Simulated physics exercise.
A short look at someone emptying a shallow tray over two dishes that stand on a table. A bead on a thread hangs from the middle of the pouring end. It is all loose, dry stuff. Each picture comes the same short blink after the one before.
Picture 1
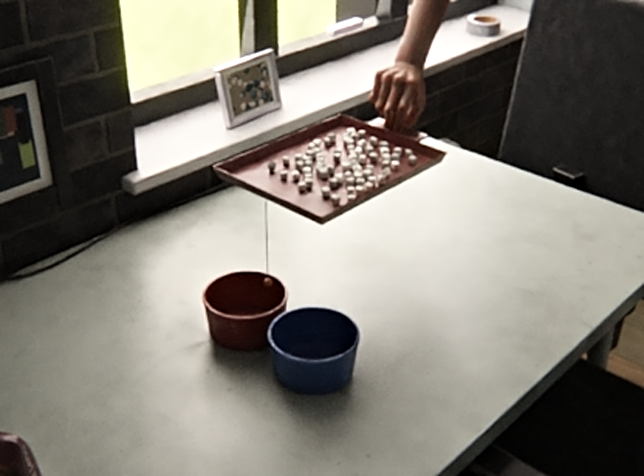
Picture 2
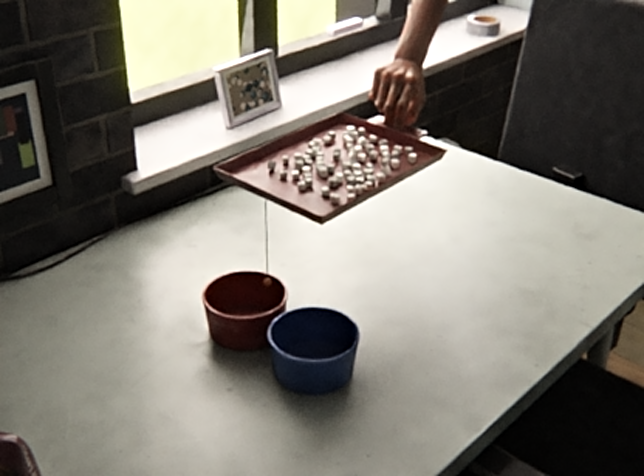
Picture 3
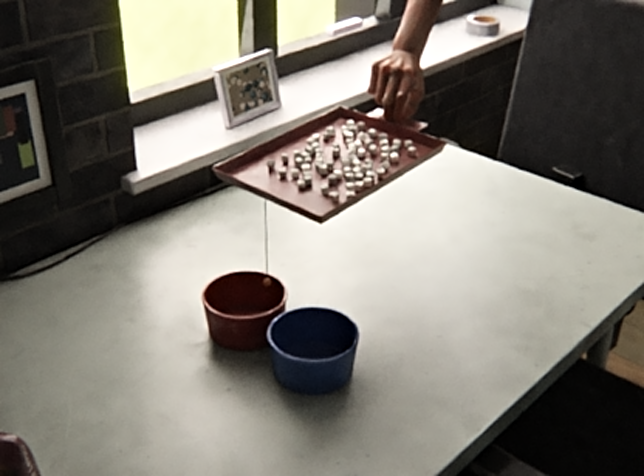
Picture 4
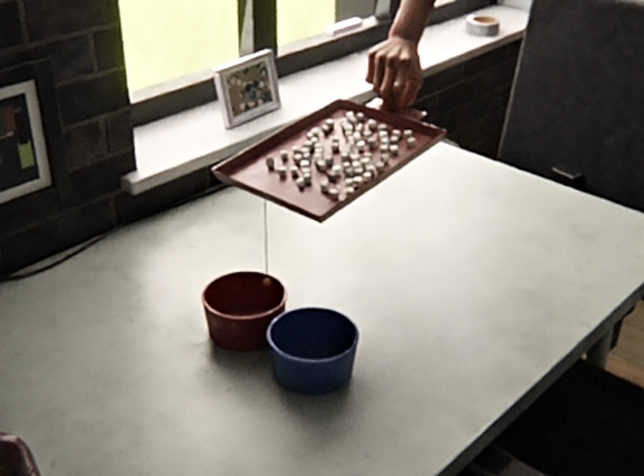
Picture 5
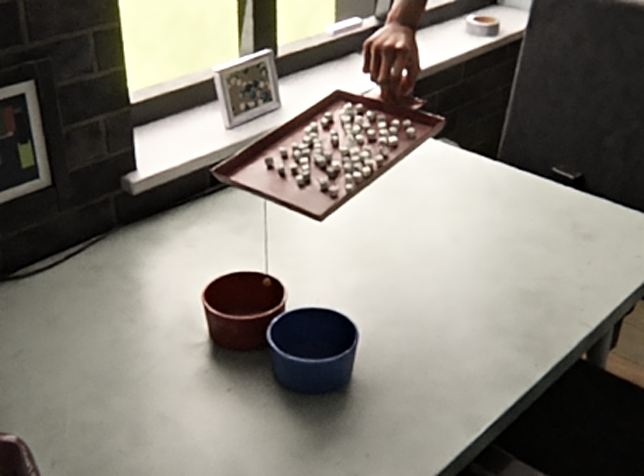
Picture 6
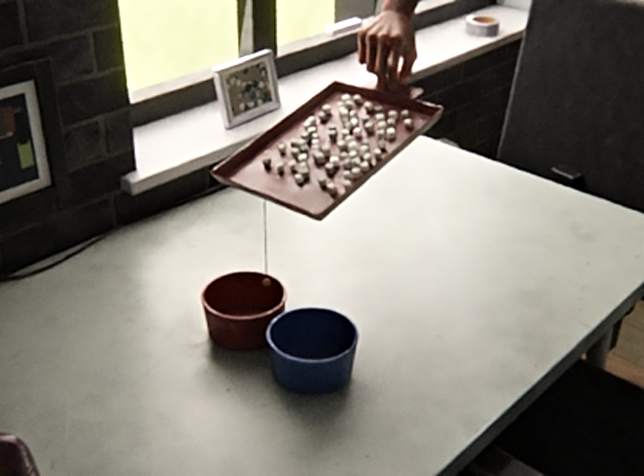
A shallow reddish-brown tray of small pale cubes, gripped by a hand at its far edge, stays almost still above a red dish and a blue dish on a table. The hand then gradually raises the far edge, steepening the tray's slant toward its lower left corner, while the dishes remain still.
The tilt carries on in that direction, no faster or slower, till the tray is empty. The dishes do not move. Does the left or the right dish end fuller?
Fuller: The left-hand dish.
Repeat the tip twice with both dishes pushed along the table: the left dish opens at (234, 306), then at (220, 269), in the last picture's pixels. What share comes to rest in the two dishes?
The first gives 60 %, the second 60 %.
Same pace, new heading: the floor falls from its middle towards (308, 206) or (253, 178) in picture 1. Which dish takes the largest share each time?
One: The right dish. Two: The left dish.
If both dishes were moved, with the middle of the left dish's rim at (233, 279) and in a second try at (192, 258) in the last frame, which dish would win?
The first try: The left one. The second: Right.
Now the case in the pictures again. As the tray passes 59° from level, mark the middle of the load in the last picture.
At about (250, 182).
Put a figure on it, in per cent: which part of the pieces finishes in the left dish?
Roughly 60 in a hundred.
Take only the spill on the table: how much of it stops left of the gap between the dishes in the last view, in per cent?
Close to 90 per cent.
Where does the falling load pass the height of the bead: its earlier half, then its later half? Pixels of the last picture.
Early half (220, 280), late half (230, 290).
Soon, tray tipped steeply; most on the tray; about a quarter in the air.
A while on, tray tipped right over; about two thirds on the tray; a stray few in the right dish; a small part in the left dish; a small part outside both; a stray few in the air.
Towards the end, tray tipped past a quarter turn; a stray few in the right dish; about half in the left dish; about half outside both.
Finally, tray tipped past a quarter turn; a stray few in the right dish; about half in the left dish; about half outside both.
